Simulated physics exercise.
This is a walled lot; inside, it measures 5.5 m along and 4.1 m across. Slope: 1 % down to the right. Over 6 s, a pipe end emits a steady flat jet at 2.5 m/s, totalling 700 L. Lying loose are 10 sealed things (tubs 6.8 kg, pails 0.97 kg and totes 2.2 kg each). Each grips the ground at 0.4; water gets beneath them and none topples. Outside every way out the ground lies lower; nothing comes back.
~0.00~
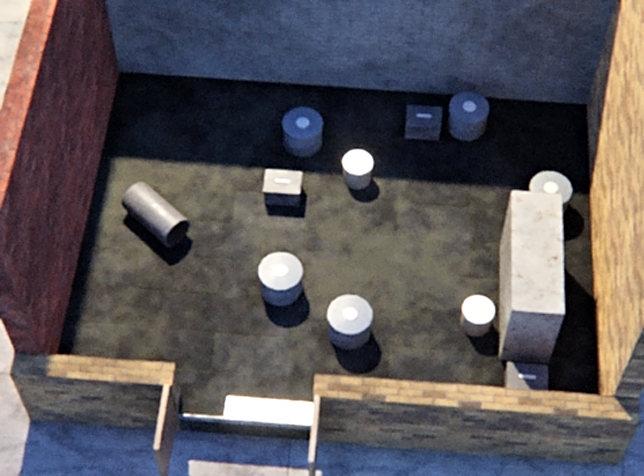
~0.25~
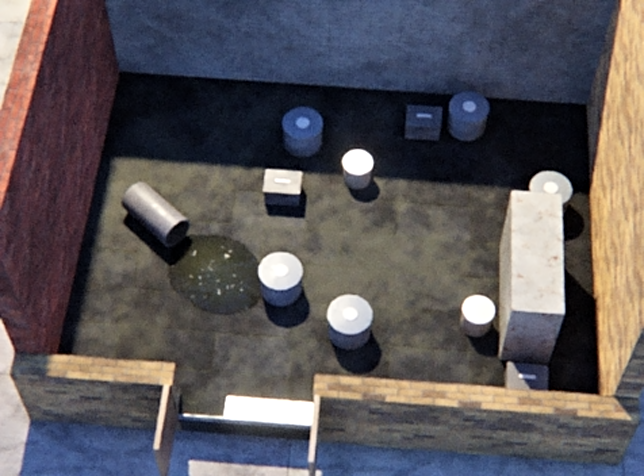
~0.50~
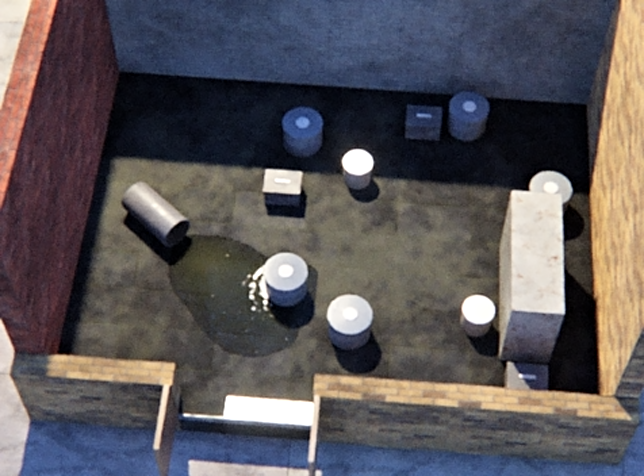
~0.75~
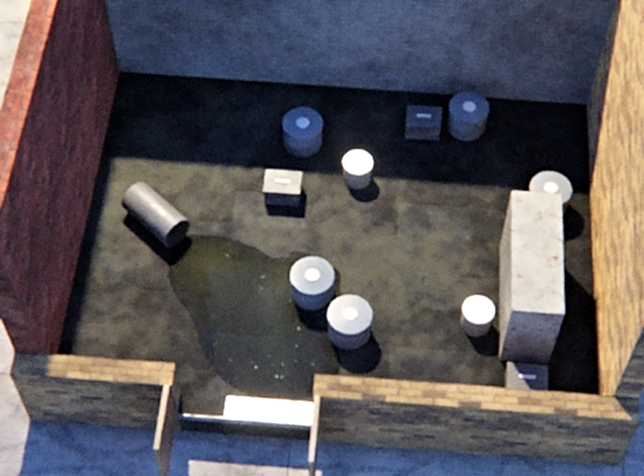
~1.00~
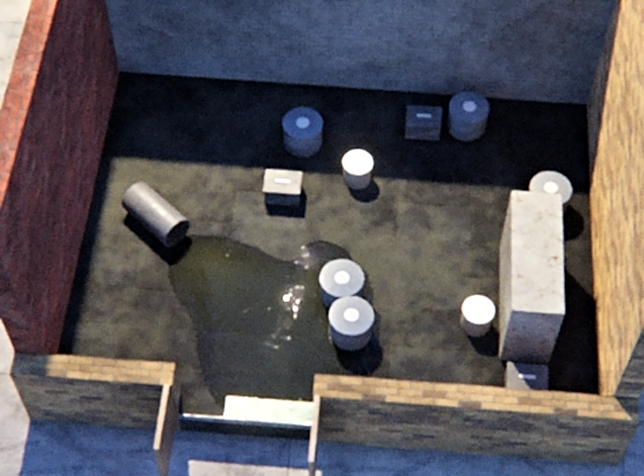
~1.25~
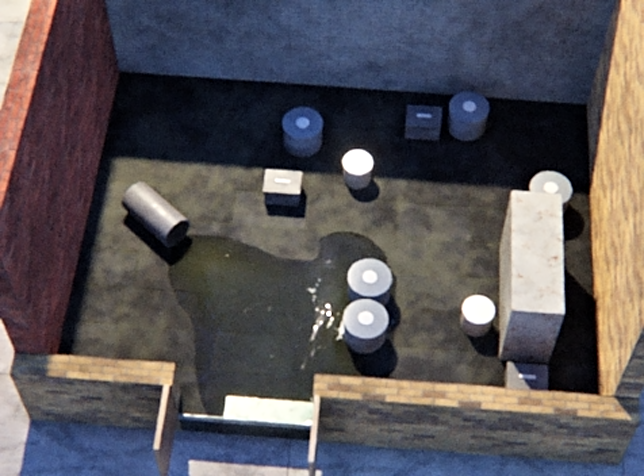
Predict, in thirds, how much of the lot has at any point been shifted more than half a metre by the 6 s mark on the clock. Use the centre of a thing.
Shifted so far: Between one and two thirds.
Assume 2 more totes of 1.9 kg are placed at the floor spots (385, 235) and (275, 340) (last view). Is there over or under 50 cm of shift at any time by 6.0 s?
Going in order, that's not that far and then too far.
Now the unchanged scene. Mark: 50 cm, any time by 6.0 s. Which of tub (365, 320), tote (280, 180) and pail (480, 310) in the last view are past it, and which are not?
In that order: Over, short of it, more.
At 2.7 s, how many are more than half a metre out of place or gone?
That would be 3.
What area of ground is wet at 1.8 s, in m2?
I'd estimate close to 5.0 m2.
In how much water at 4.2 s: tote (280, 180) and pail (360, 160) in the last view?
Close to 0 and 0 centimetres.
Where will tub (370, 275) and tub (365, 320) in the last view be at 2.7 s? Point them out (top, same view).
Near (438, 273) and (481, 346).
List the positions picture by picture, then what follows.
A tub at (280, 271) rests on the ground; a tub at (350, 314), on the bottom; 0.0 m2 under water; 0 of 10 have shifted, in the first frame.
A tub at (280, 271) rests on the ground; a tub at (350, 314) rests on the ground; water covers 0.7 m2; 0 of 10 have shifted, in the second frame.
A tub at (285, 272), on the bottom, 5 cm from its start; a tub at (350, 314), on the bottom; 1.2 m2 under water; 1 of 10 have shifted, in the third frame.
A tub at (312, 275) rests on the ground, 33 cm from its start; a tub at (350, 314) rests on the ground; 2.1 m2 under water; 1 of 10 have shifted, in the fourth frame.
A tub at (342, 278) rests on the ground, 64 cm from its start; a tub at (351, 315), on the bottom; water covers 3.1 m2; 1 of 10 have shifted, in the fifth frame.
A tub at (370, 277), on the bottom, 92 cm from its start; a tub at (366, 319), on the bottom, 17 cm from its start; 3.6 m2 under water; 2 of 10 have shifted, in the sixth frame.
After 1.8 s 2 of 10 are over 50 cm from their spots; 0 afloat.
After 2.7 s 3 of 10 are over 50 cm from their spots; 2 afloat.
After 4.2 s 4 of 10 are over 50 cm from their spots; 3 afloat.
After 6.0 s 5 of 10 are over 50 cm from their spots, and 5 have been at some point; 3 afloat.
